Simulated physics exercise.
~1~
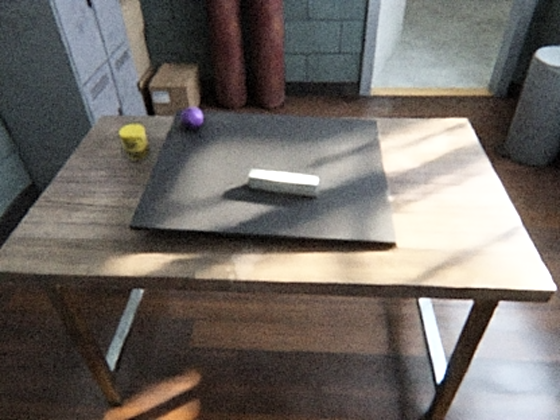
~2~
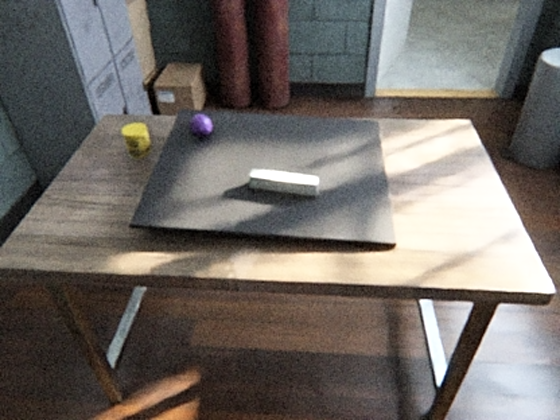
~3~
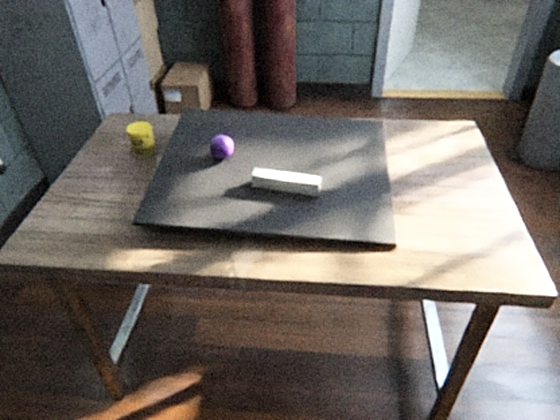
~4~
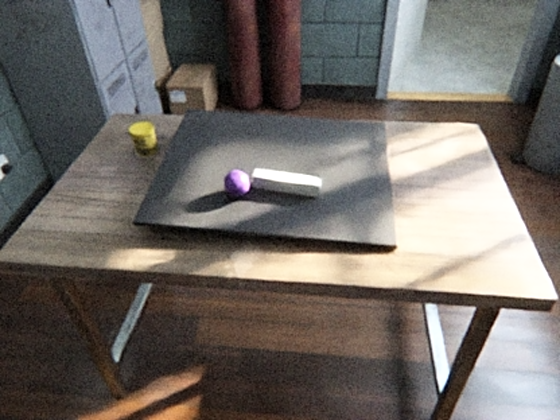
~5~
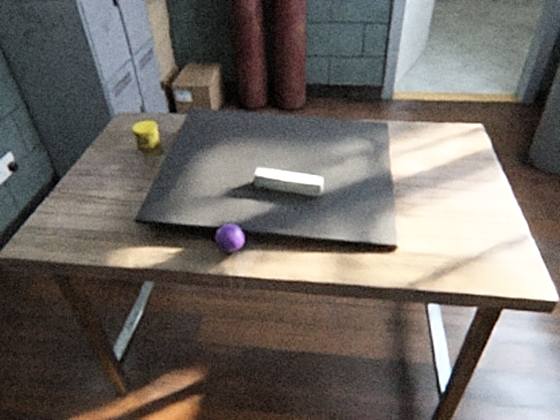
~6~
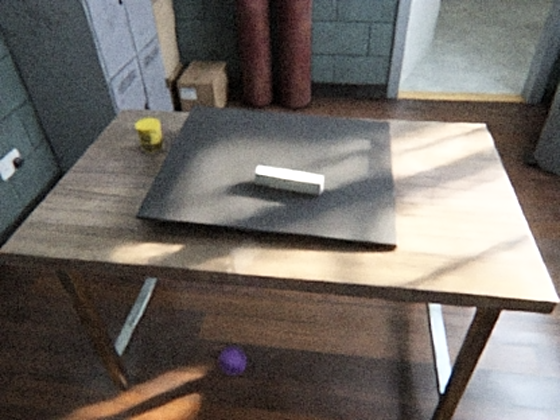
In a dim room with lockers, a purple ball rolled down a dark board on a wooden table toward the viewer, passing close to a fixed white block, then dropped over the near edge to near the floor while a yellow tin stayed put.
